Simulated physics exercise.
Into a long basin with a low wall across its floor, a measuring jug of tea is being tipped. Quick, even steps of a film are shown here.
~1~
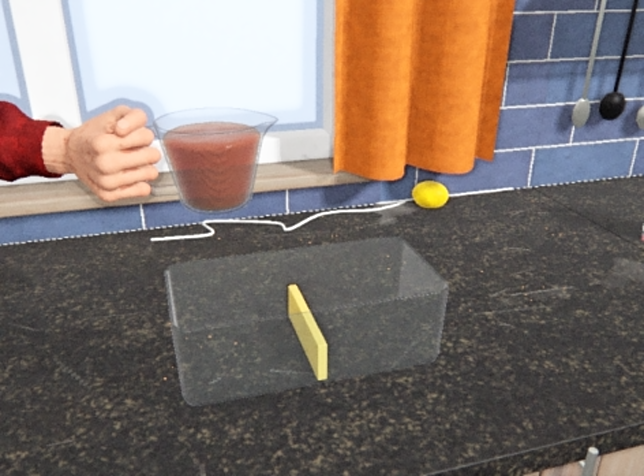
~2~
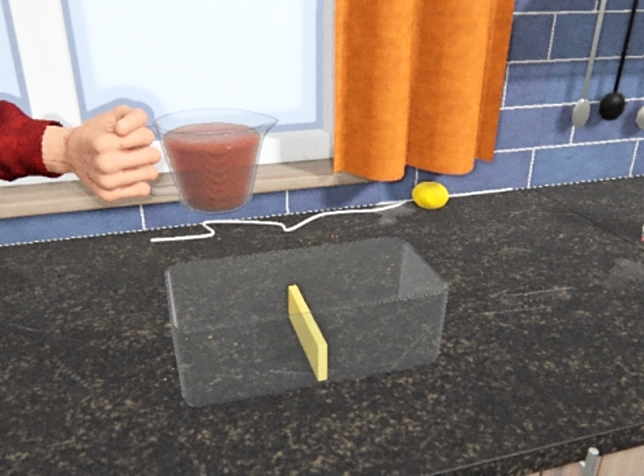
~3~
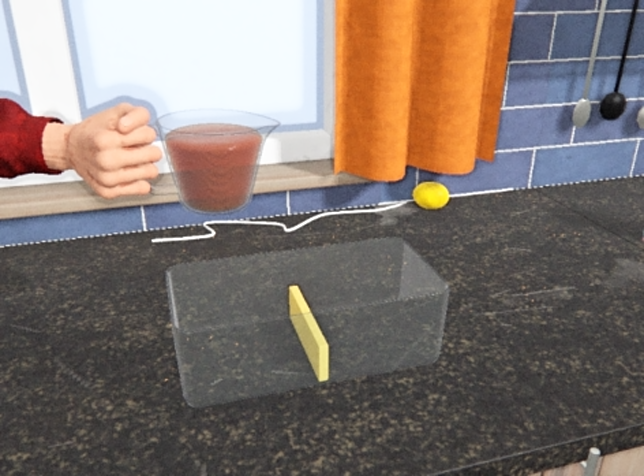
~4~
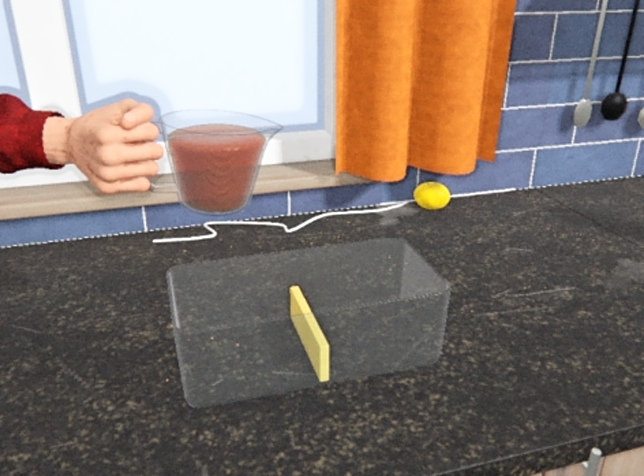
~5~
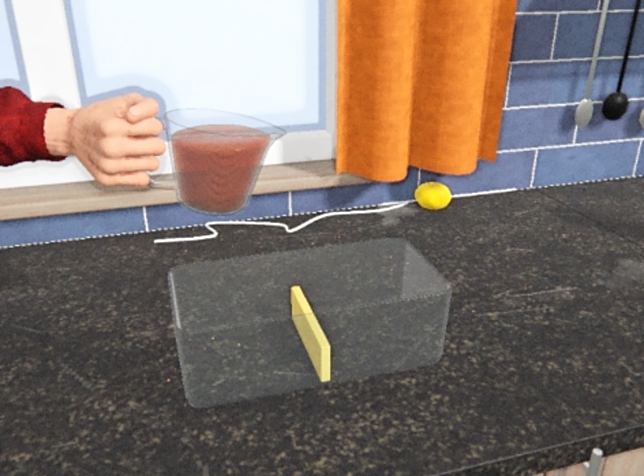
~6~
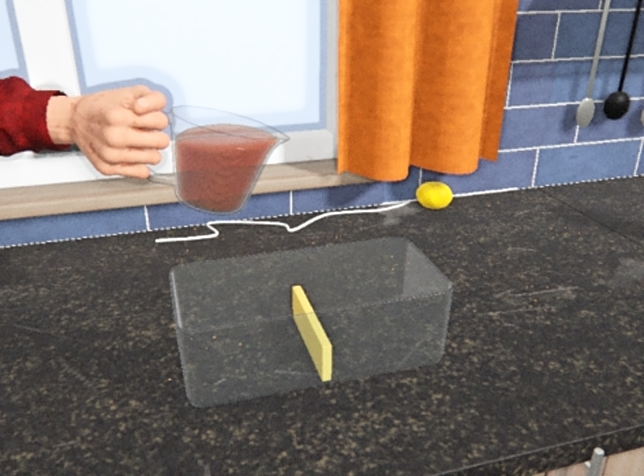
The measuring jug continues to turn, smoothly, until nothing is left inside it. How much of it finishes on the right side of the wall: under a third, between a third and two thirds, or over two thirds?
Over two thirds.
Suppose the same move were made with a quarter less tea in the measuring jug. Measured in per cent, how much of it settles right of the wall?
The share comes to some 70 parts in a hundred.
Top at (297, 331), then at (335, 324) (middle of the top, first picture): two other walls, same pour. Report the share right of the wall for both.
80 per cent first, then 35 per cent.
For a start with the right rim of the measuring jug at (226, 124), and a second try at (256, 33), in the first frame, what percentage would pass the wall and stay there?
Roughly 5 % the first time and roughly 75 % the second.
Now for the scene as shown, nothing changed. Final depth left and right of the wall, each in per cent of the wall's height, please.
Left 10 per cent, right 30.
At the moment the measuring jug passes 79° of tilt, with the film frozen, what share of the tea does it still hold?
About 50 %.
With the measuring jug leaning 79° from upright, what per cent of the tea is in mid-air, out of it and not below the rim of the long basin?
Roughly 30 per cent.
A moment on, the measuring jug is tipped on its side and 51 per cent is still to pour, 0 is left of the wall and 18 right of it.
Next, the measuring jug is tipped right over and 2 per cent is still to pour, 14 is left of the wall and 76 right of it.
Then the measuring jug is tipped right over and 0 per cent is still to pour, 22 is left of the wall and 77 right of it.
Later the measuring jug is tipped right over and 0 per cent is still to pour, 22 is left of the wall and 76 right of it.
Finally, 22 per cent lies left of the wall, 76 right of it and 1 outside.
